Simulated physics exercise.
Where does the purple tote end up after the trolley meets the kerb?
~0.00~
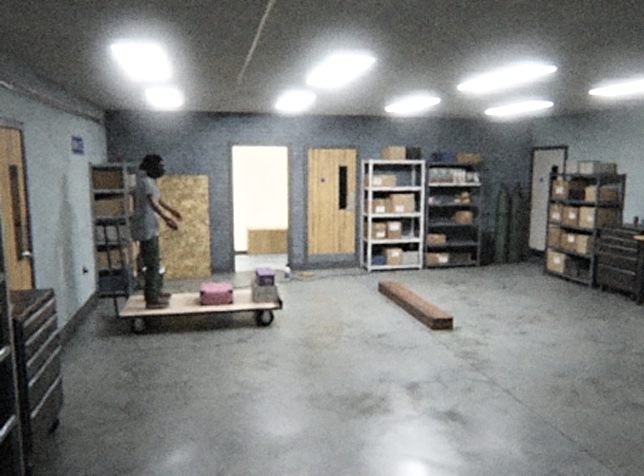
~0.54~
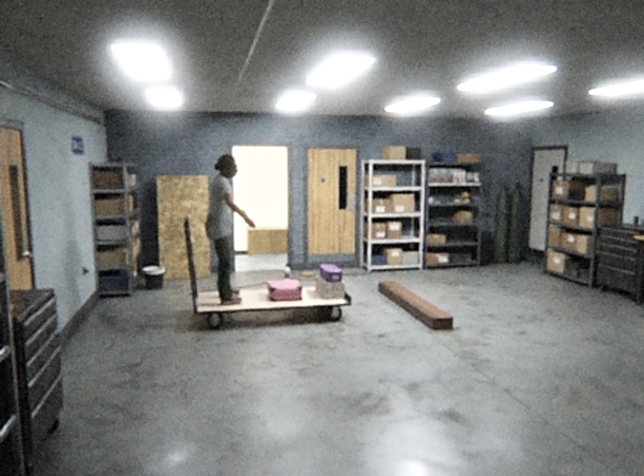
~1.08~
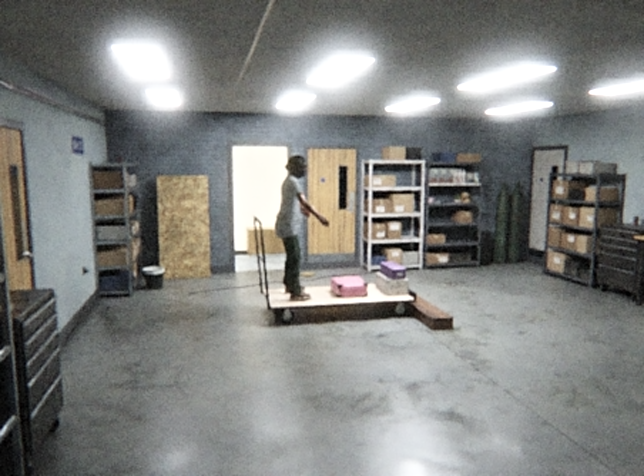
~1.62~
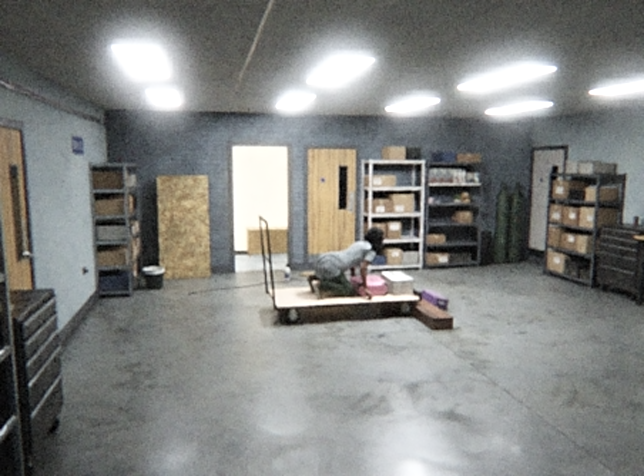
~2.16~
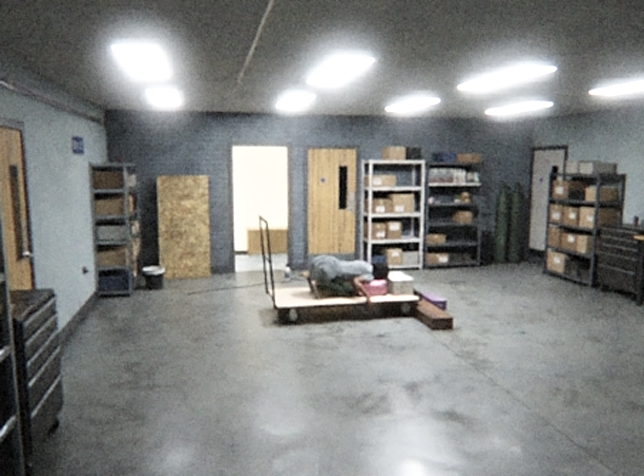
The purple tote flies off the front of the trolley and comes to rest past the edge of the deck, by the kerb.
A flatbed trolley carrying a standing person, a pink suitcase, a white parcel and a purple tote rolled right and stopped against a low kerb. The tote flew off past it, while the person pitched forward and ended slumped face down on the deck.
